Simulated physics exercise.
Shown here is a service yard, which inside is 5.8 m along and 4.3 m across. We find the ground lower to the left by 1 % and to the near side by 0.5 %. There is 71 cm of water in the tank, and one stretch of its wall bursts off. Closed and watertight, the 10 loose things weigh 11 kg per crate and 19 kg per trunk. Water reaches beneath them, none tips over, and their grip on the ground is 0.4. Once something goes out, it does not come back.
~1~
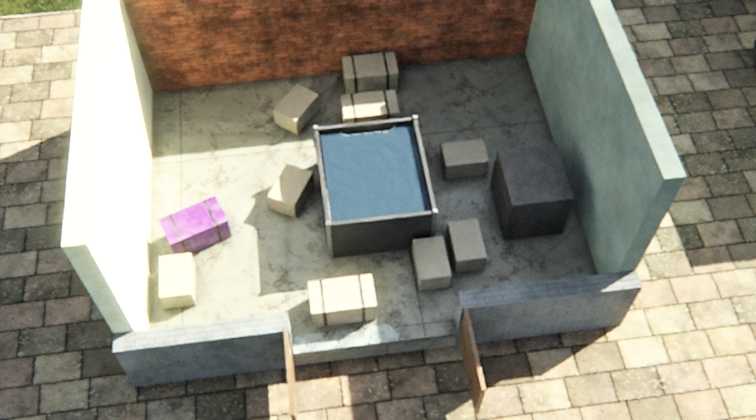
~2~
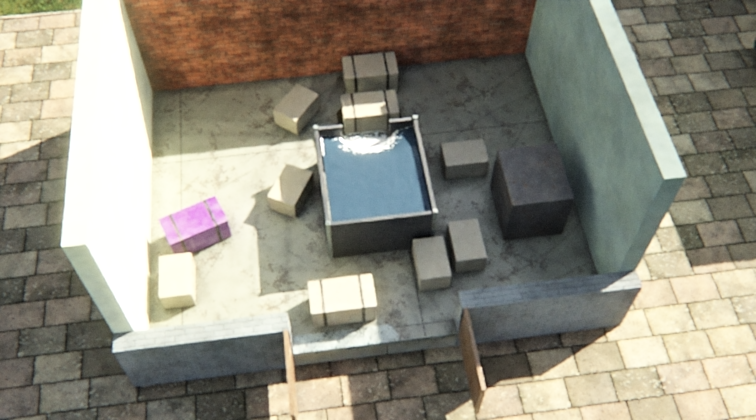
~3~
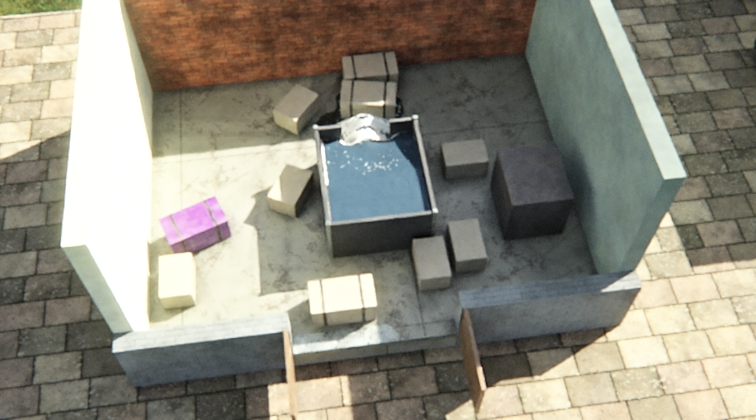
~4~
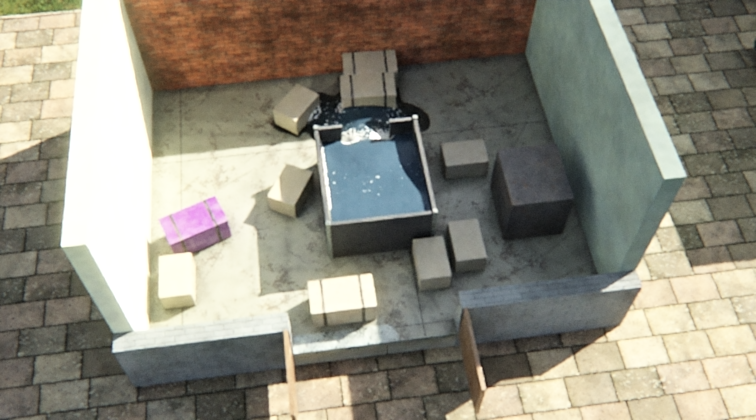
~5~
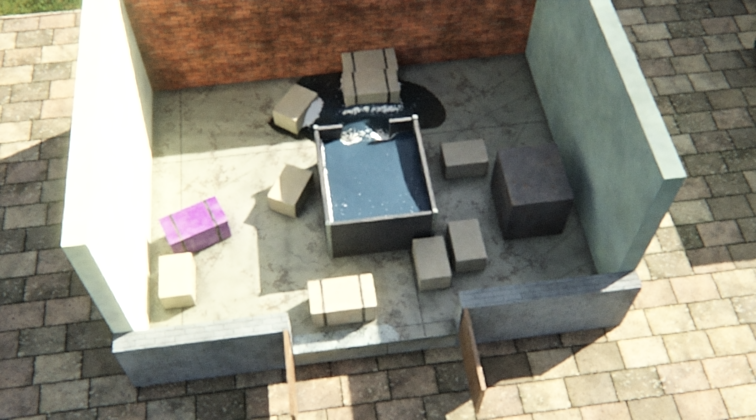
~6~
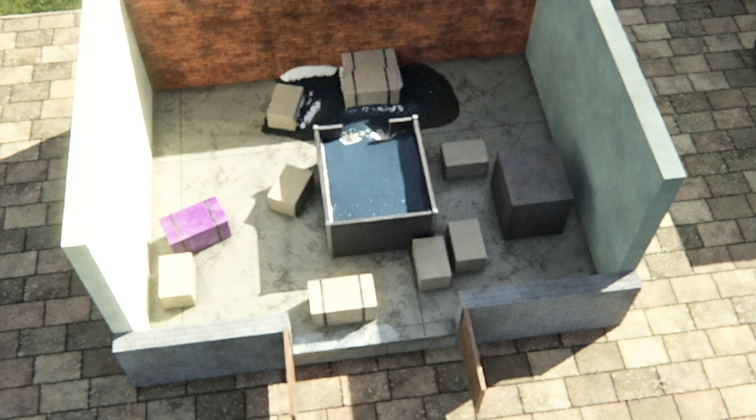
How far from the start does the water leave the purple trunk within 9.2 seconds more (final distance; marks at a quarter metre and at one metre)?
When it settles, the purple trunk lies far from the start.
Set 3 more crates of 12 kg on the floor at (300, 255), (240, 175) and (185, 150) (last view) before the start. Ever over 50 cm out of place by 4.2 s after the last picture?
First within, then within, then beyond.
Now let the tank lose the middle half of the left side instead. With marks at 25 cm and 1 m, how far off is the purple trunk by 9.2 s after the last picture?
After that, the purple trunk is washed away.
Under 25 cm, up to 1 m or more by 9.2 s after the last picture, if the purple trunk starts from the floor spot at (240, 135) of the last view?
It goes a modest distance.
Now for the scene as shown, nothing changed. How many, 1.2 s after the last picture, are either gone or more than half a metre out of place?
Count: 1.
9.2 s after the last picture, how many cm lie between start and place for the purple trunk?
Close to 200 cm by then.
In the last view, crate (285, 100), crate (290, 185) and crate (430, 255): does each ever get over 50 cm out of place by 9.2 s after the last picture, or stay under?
Item by item, they came out above the mark, below the mark and above the mark.
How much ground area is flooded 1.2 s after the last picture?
Around 9.5 m2 of it.
Then, 1.2 s after the last picture the purple trunk is near (193, 220), 0.0 m from its start, aground; 0 of 10 are out; 2 afloat.
Then, 3.8 s after the last picture the purple trunk is near (230, 262), 0.8 m from its start, aground; 0 of 10 are out; 2 afloat.
Then, 6.2 s after the last picture the purple trunk is near (304, 259), 1.6 m from its start, afloat; 0 of 10 are out; 8 afloat.
Then, 9.2 s after the last picture the purple trunk is near (337, 265), 2.0 m from its start, afloat; 3 of 10 are out; 5 afloat.
